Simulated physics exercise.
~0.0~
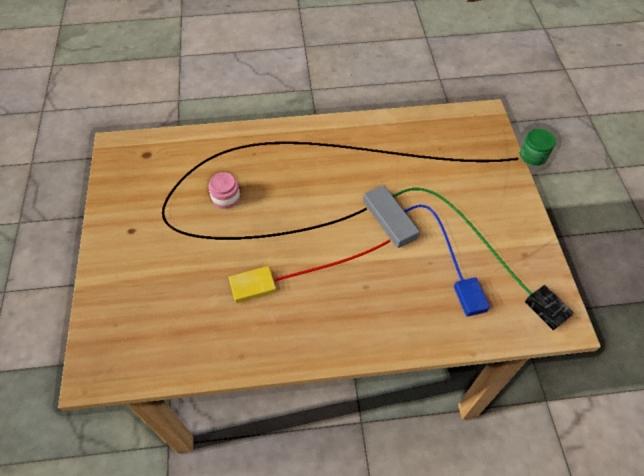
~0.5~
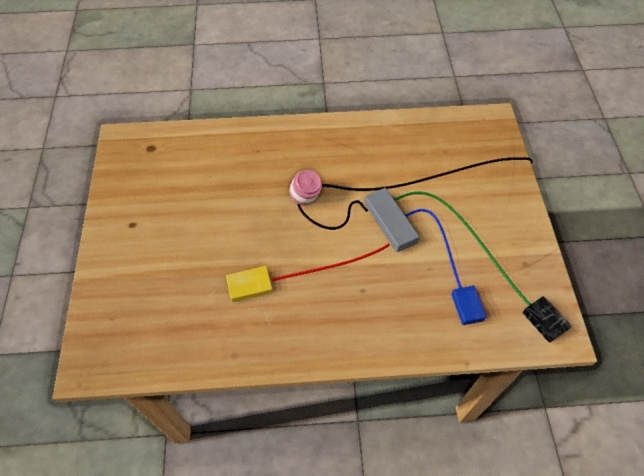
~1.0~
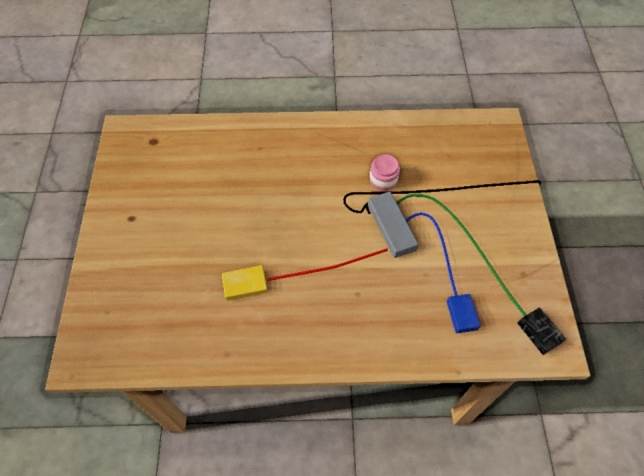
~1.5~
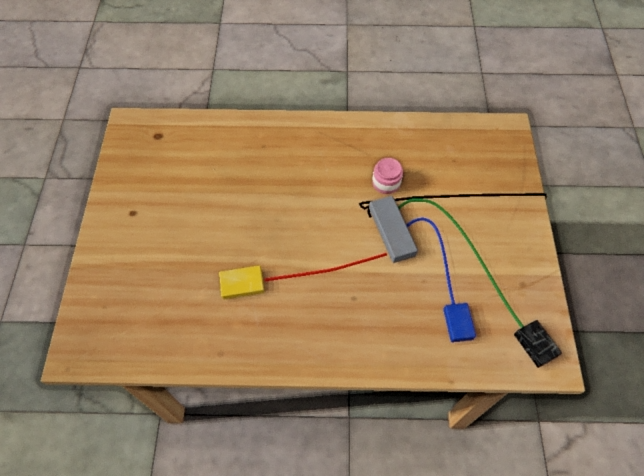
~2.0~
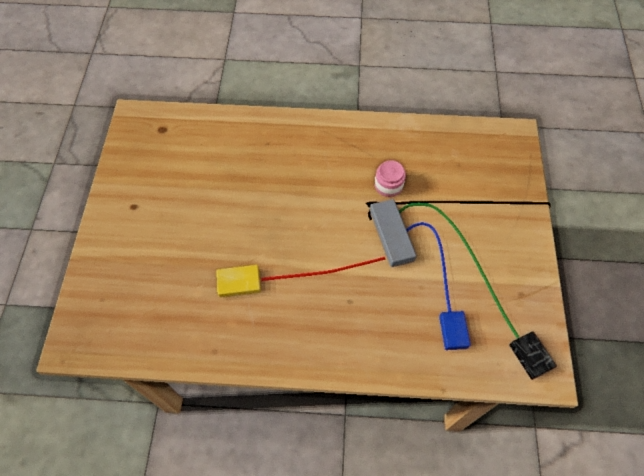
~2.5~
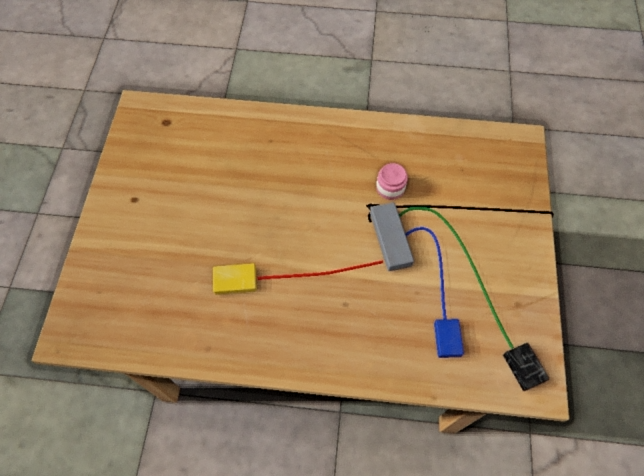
On a wooden table, a green speaker dropped off the right side, pulling its black cable tight from the grey power strip and sweeping a pink jar to the right, where it settled behind the strip while the yellow phone and other devices stayed put.
